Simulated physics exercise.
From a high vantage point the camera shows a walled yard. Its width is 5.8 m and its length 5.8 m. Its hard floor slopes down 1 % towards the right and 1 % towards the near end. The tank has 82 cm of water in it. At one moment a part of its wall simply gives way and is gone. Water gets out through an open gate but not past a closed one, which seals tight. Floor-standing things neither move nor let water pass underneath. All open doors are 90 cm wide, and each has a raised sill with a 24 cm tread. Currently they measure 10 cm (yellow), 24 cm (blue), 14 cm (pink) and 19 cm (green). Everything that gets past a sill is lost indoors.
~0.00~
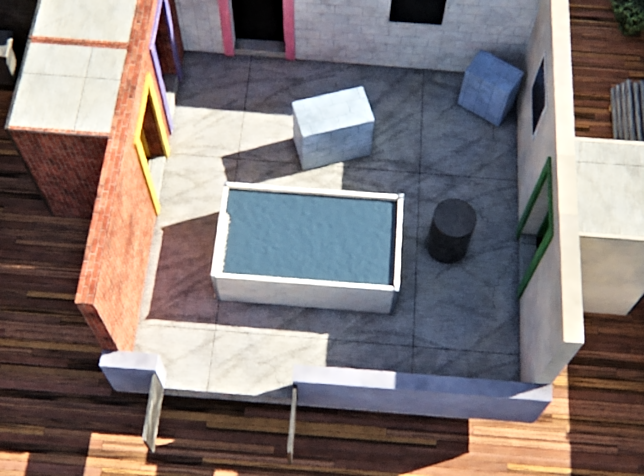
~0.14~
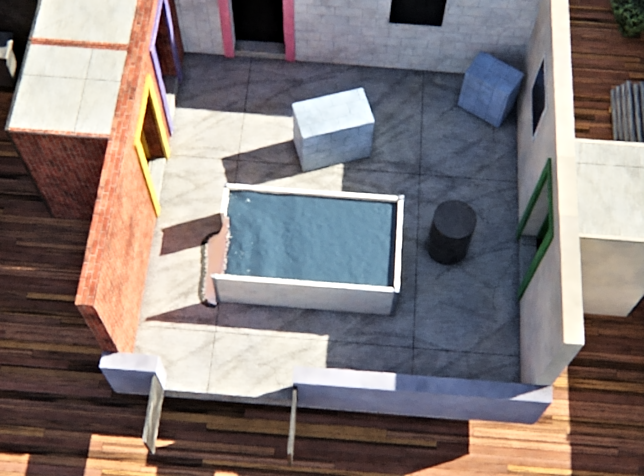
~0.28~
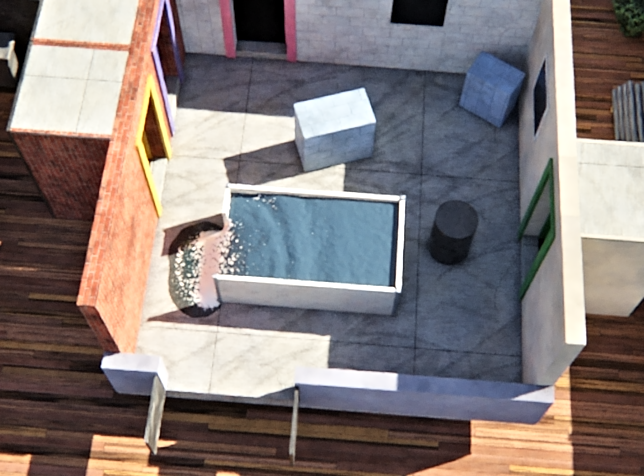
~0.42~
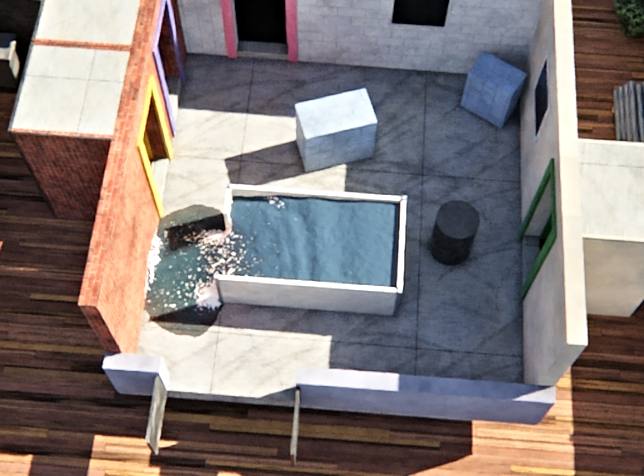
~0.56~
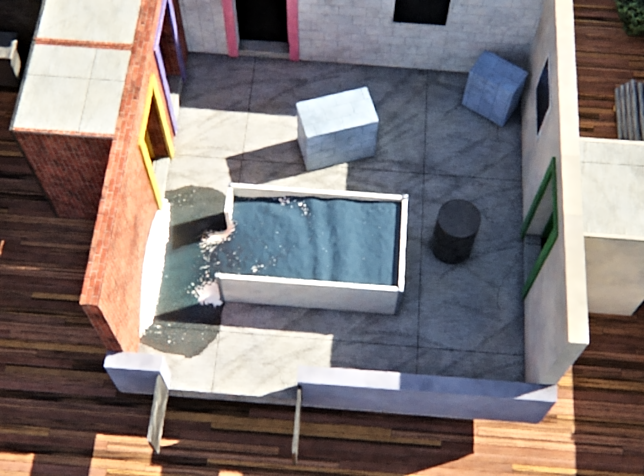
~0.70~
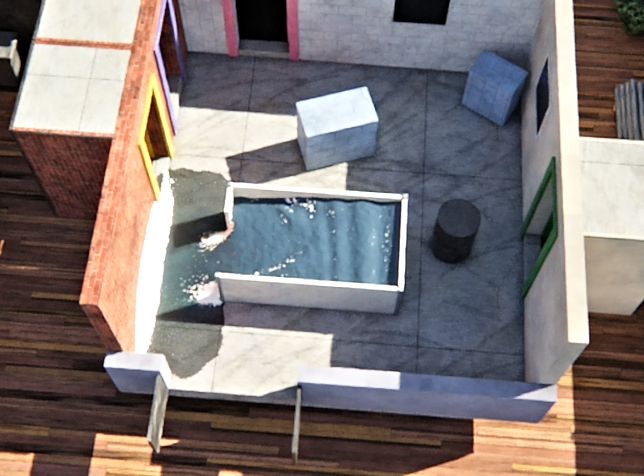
In a walled yard, the left end of a water-filled tank gives way and water pours out, spreading across the floor.
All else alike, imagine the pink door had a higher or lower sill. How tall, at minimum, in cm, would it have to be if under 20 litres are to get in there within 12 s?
It would need to be about 15 cm tall.
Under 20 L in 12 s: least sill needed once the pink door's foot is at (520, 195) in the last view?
It needs roughly 9.0 cm.
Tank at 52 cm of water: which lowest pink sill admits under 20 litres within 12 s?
Something near 7.5 cm should do.
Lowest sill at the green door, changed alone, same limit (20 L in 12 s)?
Door green, min height approx. 10.5 cm.
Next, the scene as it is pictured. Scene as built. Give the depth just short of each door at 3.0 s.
Lab note, depth in cm: Yellow 13; blue 6; pink 20; green 0.
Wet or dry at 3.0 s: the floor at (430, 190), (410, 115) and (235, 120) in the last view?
So the three spots come out spared, spared, swamped, in that order.
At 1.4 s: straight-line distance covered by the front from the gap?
I make it some 3.4 m.
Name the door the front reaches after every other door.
Last in order comes the green door.
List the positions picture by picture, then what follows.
The tank at (309, 237) is whole and still, 82 cm deep; the pink door at (257, 19) is dry, in the first frame.
The front is at (205, 250), 0.3 m from the gap at (223, 259); 0.3 m2 of floor is wet, 82 cm left at the back, in the second frame.
Water pours out at (225, 261) and has run 0.8 m, to (174, 265); about 13 cm deep outside, 82 cm at the back, in the third frame.
Water pours out at (227, 262) and has run 1.2 m, to (146, 303); about 11 cm deep outside, 82 cm at the back, in the fourth frame.
The front is at (141, 335), 1.4 m from the gap at (228, 261); 2.8 m2 of floor is wet, 82 cm left at the back, in the fifth frame.
The gap is at (228, 261), the front 1.7 m out at a hidden place; the back of the tank holds 80 cm; 2.6 m in a straight line remain to the pink door at (261, 20), in the sixth frame.
After 1.4 s water covers 20 % of the floor, deepest (70 cm) near (138, 358); it has not reached the pink door.
After 3.0 s water covers 55 % of the floor, deepest (41 cm) near (138, 358); 20 cm at the pink door, 12 litres in over its 14 cm sill.
After 12.0 s water covers 95 % of the floor, deepest (16 cm) near (524, 401); 3 cm at the pink door, 30 litres in over its 14 cm sill.
At the pink door as built, the water arrived by 2.0 s and peaked near 22 cm at 2.6 s.
With a sill of 13 cm, 39 litres would have come in within the 12 s; with 17.5 cm, 10 litres. So under 20 litres takes about 15 cm.
